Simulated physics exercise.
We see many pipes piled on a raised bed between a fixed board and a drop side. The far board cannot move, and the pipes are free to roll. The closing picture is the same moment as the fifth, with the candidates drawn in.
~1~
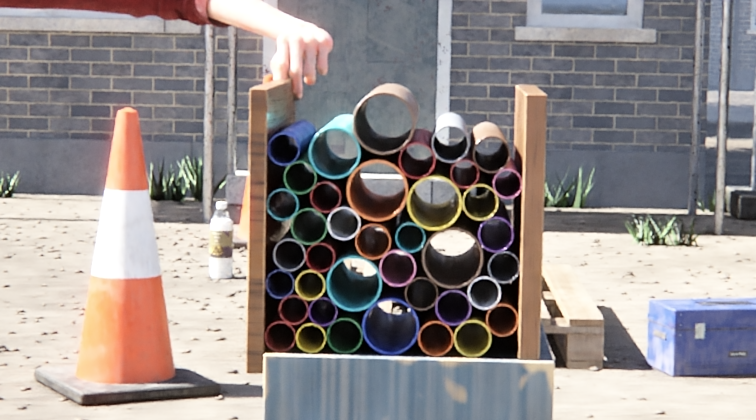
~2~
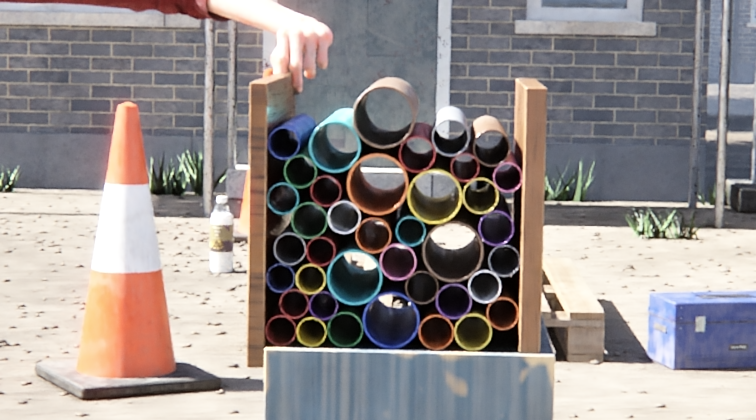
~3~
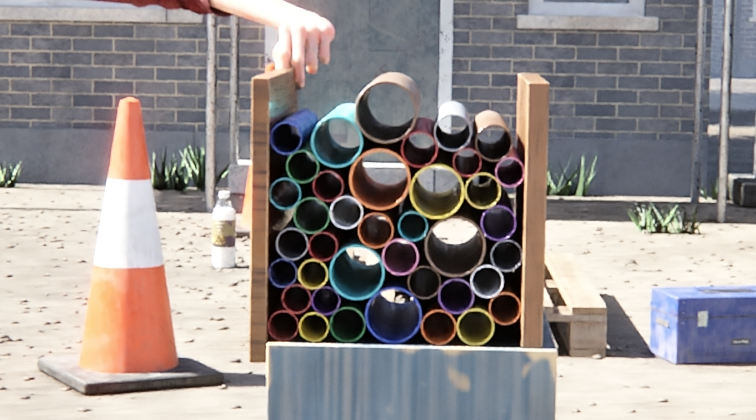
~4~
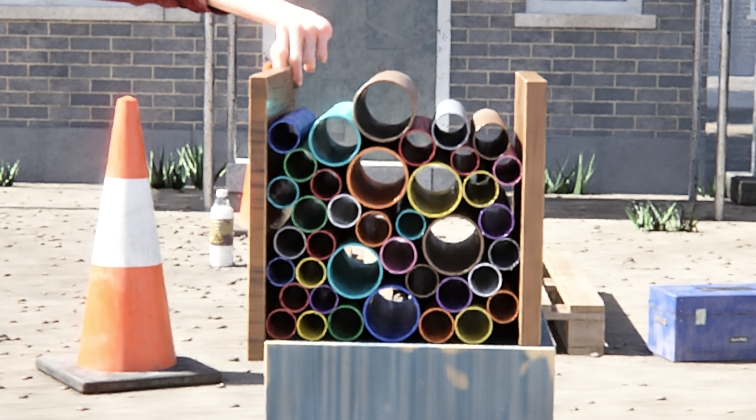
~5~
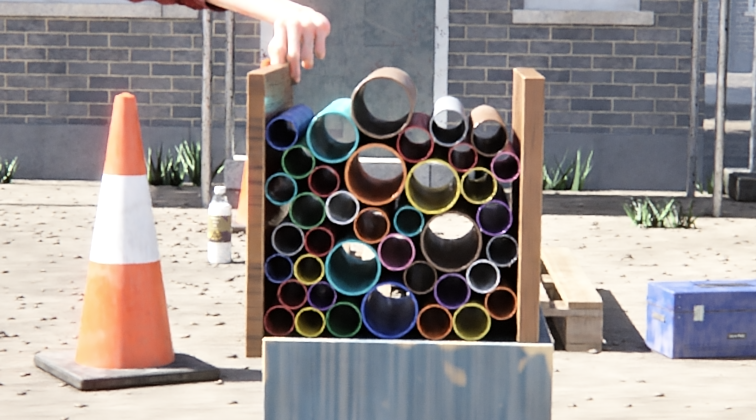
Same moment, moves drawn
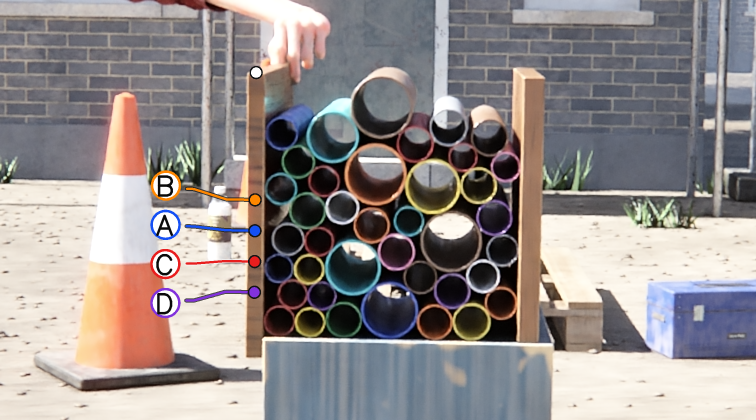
A hand reaching in from the upper left rests on the top of a wooden side board and barely shifts, while the camera wavers slightly. Seen straight on in a sunlit yard before a grey brick building, coloured pipes sit stacked between two upright boards behind a blue-grey panel. An orange-and-white cone and a bottle stand left, a blue box right, and the pipes show no clear movement.
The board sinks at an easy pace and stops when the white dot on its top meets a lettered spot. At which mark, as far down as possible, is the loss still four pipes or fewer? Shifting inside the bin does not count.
The lowest mark that will do is B.
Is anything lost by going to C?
Yes, at C.
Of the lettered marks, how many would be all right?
One of them.
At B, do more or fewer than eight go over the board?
It loses fewer than eight.
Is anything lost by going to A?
Yes, at A.
On the marked copy, A at (255, 230); B at (255, 200); C at (255, 261); D at (254, 292); the white dot at (256, 73).
With B. Early on, top of the board (265, 133).
Further on, top of the board (265, 199).
At the end, top of the board (265, 199), none out over the board.
As for the rest, A five out over the board; C more than four out over the board; D more than four out over the board.
